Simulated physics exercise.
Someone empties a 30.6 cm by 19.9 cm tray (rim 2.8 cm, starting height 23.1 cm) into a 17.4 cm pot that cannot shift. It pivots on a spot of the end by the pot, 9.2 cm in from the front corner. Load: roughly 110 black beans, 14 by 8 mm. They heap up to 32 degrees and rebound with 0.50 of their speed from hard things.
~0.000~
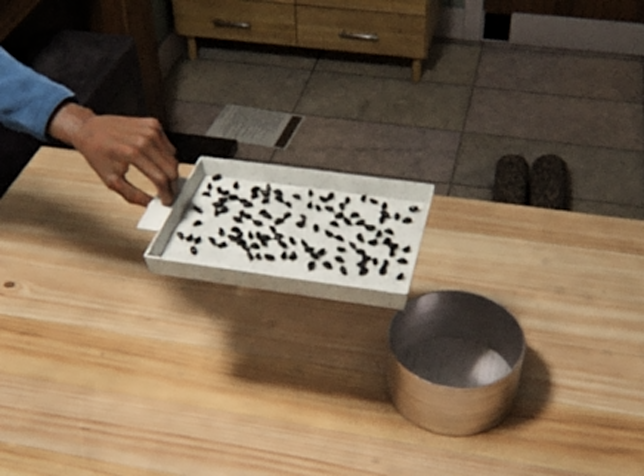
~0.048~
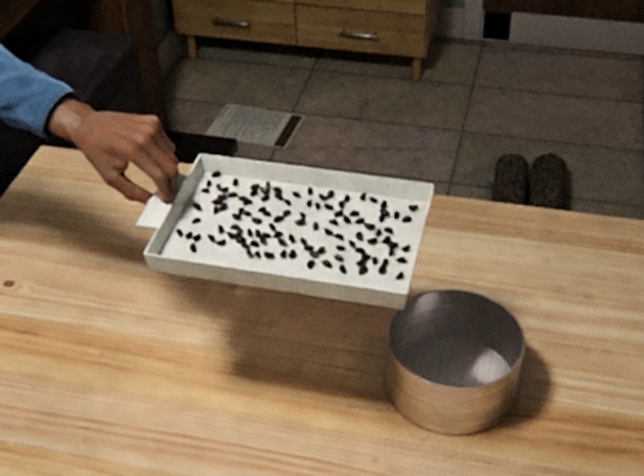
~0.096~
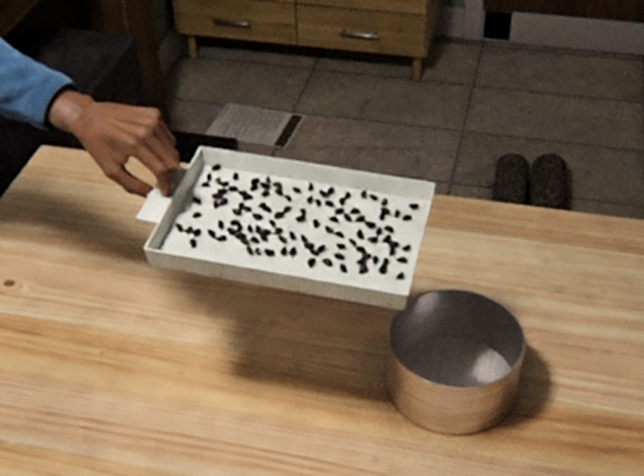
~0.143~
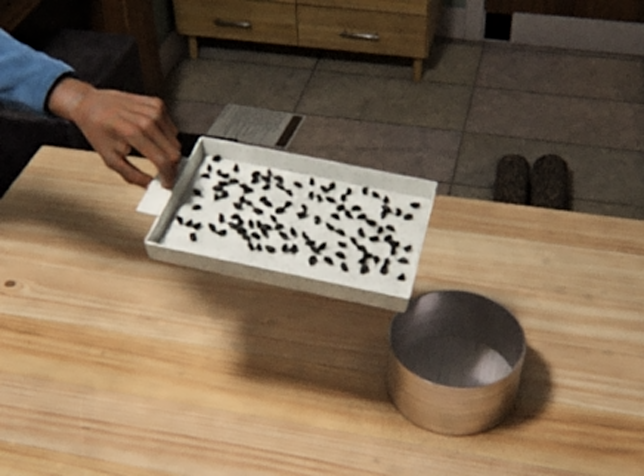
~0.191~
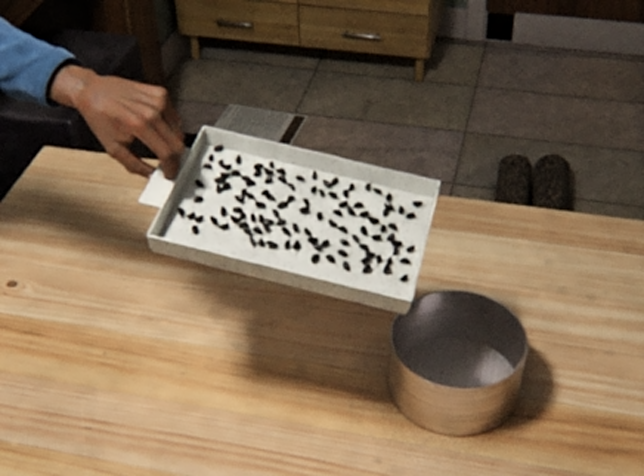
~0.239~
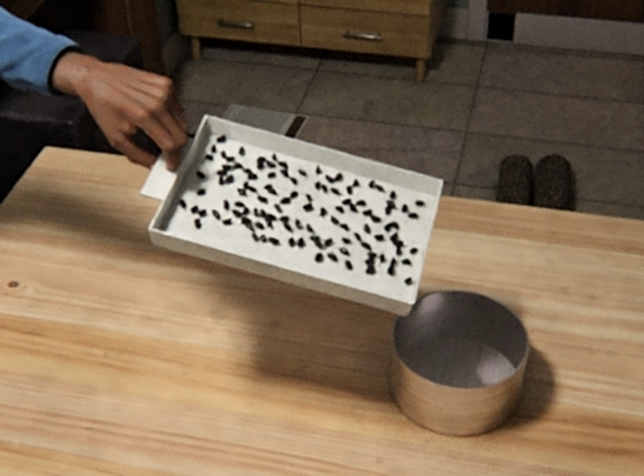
A hand gradually lifts the left end of a white tray scattered with black beans.
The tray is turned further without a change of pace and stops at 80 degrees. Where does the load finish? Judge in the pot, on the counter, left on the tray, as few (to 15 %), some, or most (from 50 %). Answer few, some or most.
Pot few, counter some, tray most.
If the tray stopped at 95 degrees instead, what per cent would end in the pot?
In that case some 5 per cent.
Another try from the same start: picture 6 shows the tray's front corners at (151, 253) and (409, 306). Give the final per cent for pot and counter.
Pot 0, counter 10.
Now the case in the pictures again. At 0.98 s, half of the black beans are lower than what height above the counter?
About 22 cm.
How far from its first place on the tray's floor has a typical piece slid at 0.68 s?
About 10 cm.
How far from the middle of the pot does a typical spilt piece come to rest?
Roughly 18 cm.
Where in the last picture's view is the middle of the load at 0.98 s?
Near (400, 296).
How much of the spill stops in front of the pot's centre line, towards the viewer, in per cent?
About 100 per cent.
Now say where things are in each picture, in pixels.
In the first picture, tray tilt 0 degrees, front corners at (148, 255) and (404, 291); middle of the pieces at (301, 224); pot at (456, 337).
In the second picture, tray tilt 1 degrees, front corners at (148, 252) and (404, 291); middle of the pieces at (300, 222).
In the third picture, tray tilt 3 degrees, front corners at (148, 247) and (405, 293); middle of the pieces at (301, 219).
In the fourth picture, tray tilt 6 degrees, front corners at (148, 241) and (407, 296), lowest corner right front; middle of the pieces at (302, 215).
In the fifth picture, tray tilt 9 degrees, front corners at (151, 234) and (409, 298), lowest corner right front; middle of the pieces at (304, 210).
In the sixth picture, tray tilt 13 degrees, front corners at (153, 228) and (411, 301), lowest corner right front; middle of the pieces at (307, 207); pot at (460, 337). Its pace works out near 70 degrees a second.
After 0.68 s, tilt 45 degrees; the tray holds 100 %, the pot 0 %.
Then, at 0.98 s, tilt 67 degrees; the tray holds 90 %, the pot 0 %.
Then, at 1.37 s, tilt 80 degrees; the tray holds 70 %, the pot 0 %.
In the end, at 3.1 s, pot 5 %, counter 40 %, tray 55 %.
